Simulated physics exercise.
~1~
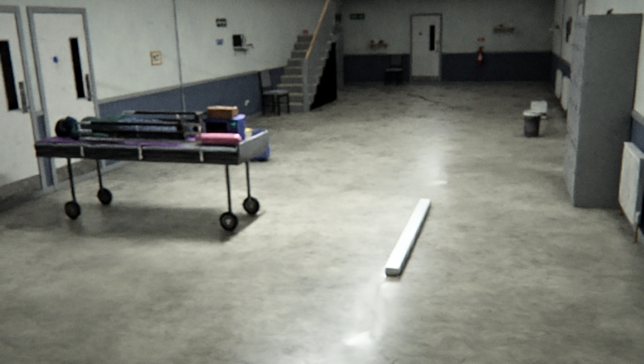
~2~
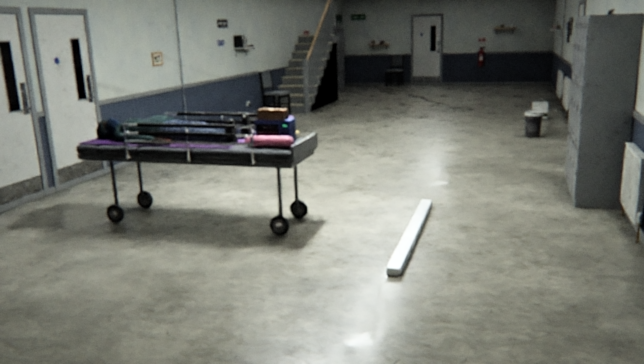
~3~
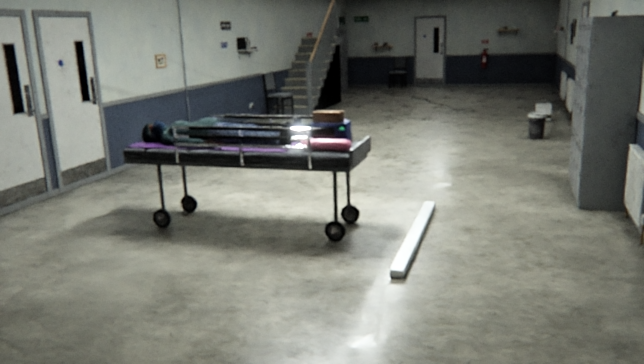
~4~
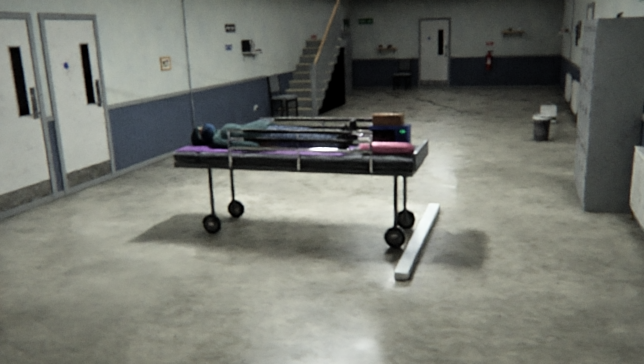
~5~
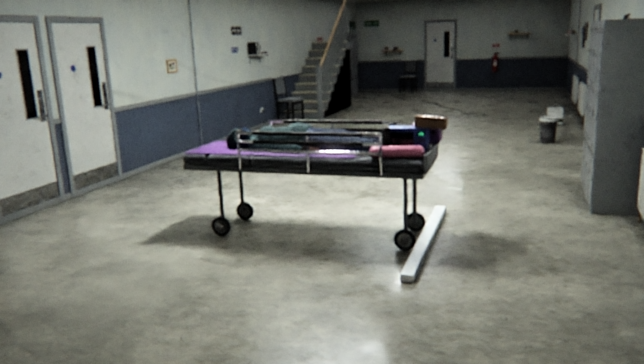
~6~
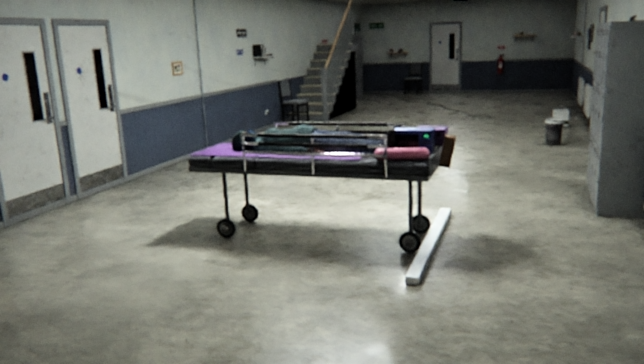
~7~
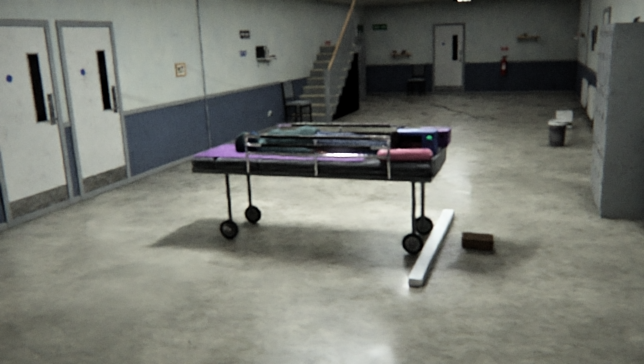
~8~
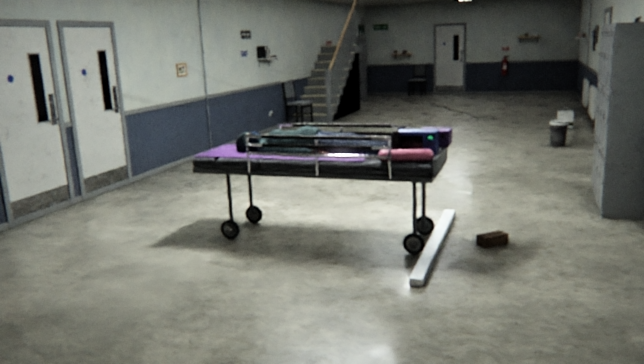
A wheeled stretcher carrying a limp, dark figure on a purple sheet rolls from left to right across a grey-floored hall, seen from slightly above and side-on. White doors stand at left, stairs behind, a grey cabinet at right, and a pale sill lies on the floor. A brown box, a blue item and a pink cylinder ride at the right end. The front wheels reach the sill and the stretcher stops, still level, while the load slides right. The brown box tips over the end, drops and comes to rest on the floor beyond the sill; the figure, blue item and pink cylinder stay aboard.
